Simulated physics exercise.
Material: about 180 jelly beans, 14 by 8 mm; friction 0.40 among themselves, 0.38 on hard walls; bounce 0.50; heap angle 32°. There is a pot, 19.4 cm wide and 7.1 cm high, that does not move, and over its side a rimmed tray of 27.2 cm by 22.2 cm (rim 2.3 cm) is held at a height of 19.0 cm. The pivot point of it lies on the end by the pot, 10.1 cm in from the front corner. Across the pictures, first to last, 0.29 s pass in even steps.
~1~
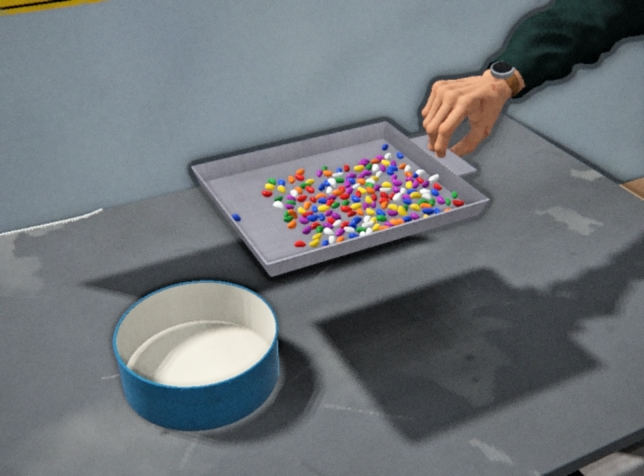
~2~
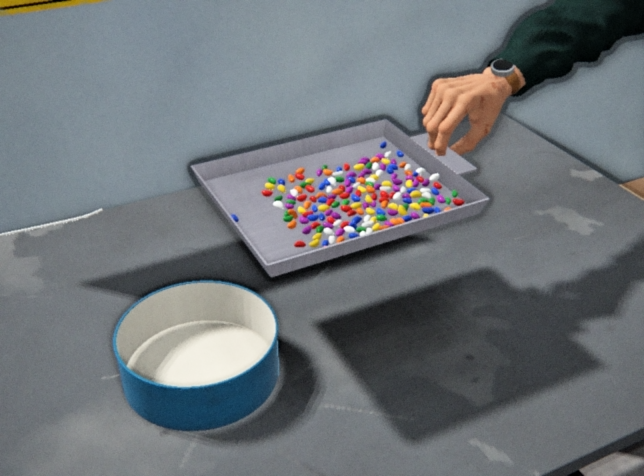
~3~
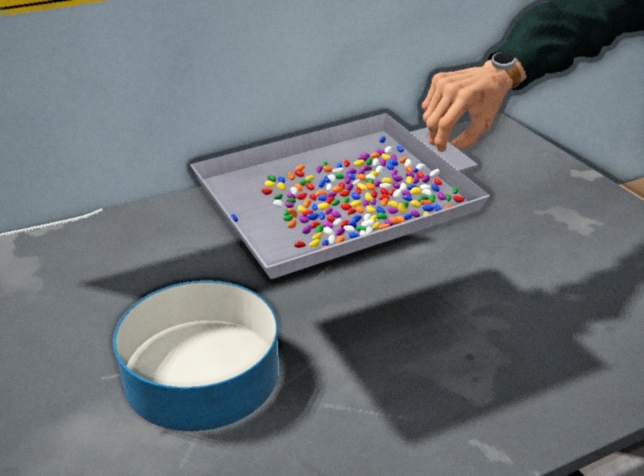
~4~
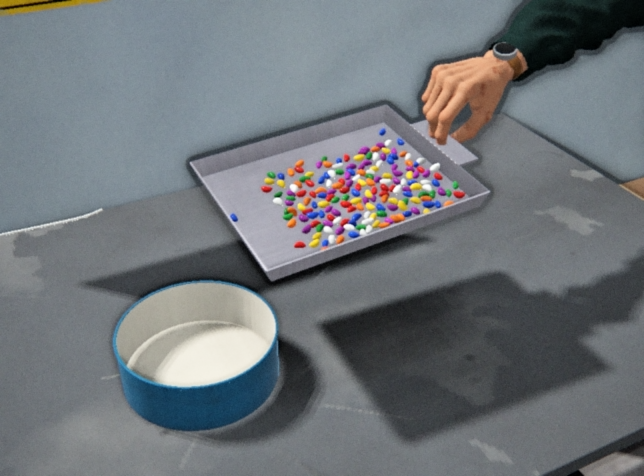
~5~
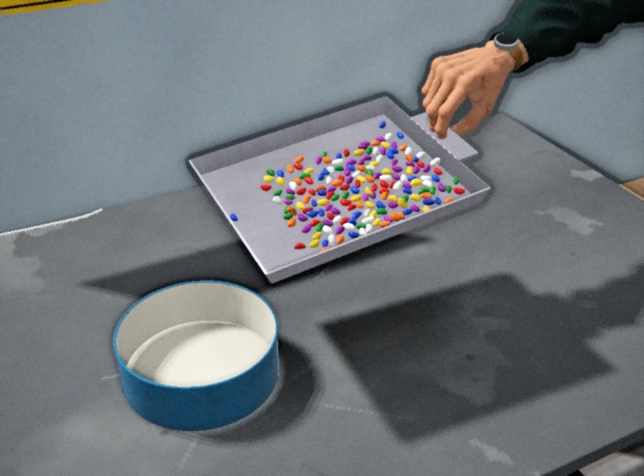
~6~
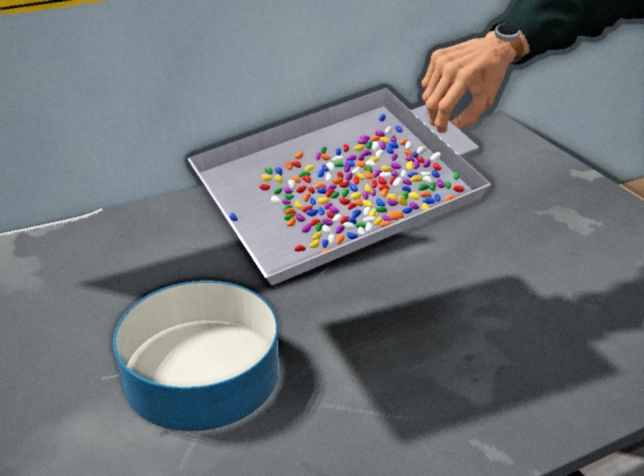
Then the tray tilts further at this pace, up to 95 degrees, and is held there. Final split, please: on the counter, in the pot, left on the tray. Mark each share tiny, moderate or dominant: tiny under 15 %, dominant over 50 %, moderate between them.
Counter: Dominant, pot: Moderate, tray: Tiny.
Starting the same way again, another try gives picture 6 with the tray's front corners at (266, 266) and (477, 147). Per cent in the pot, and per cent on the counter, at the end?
The pot gets 80 and the counter 20.
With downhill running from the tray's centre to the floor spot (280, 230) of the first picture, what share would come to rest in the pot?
I'd say close to 65 %.
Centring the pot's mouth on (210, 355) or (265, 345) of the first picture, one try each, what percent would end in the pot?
That gives roughly 80 per cent and then 100 per cent.
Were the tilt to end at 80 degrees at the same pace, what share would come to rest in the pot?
Then about 30 per cent.
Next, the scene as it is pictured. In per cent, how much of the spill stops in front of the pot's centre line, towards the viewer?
Roughly 100 per cent.
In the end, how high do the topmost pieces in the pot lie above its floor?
Around 1.5 cm above the floor.
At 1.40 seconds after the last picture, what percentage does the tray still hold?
About 70% of the load.
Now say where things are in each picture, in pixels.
In the first picture, tray tilt 0 degrees, front corners at (271, 259) and (480, 198); middle of the pieces at (356, 200); pot at (197, 330).
In the second picture, tray tilt 1 degrees, front corners at (270, 260) and (480, 197); middle of the pieces at (356, 199).
In the third picture, tray tilt 3 degrees, front corners at (270, 262) and (481, 194); middle of the pieces at (356, 197).
In the fourth picture, tray tilt 5 degrees, front corners at (270, 265) and (481, 190), lowest corner left front; middle of the pieces at (356, 193).
In the fifth picture, tray tilt 8 degrees, front corners at (270, 267) and (481, 186), lowest corner left front; middle of the pieces at (355, 191).
In the sixth picture, tray tilt 11 degrees, front corners at (270, 270) and (482, 183), lowest corner left front; middle of the pieces at (354, 188); pot at (197, 330).
Then, 0.84 s after the last picture, tilt 50 degrees; the tray holds 100 %, the pot 0 %.
Then, 1.40 s after the last picture, tilt 76 degrees; the tray holds 70 %, the pot 5 %.
Then, 2.02 s after the last picture, tilt 95 degrees; the tray holds 0 %, the pot 30 %.
In the end, counter 70 %, pot 30 %, tray 0 %.
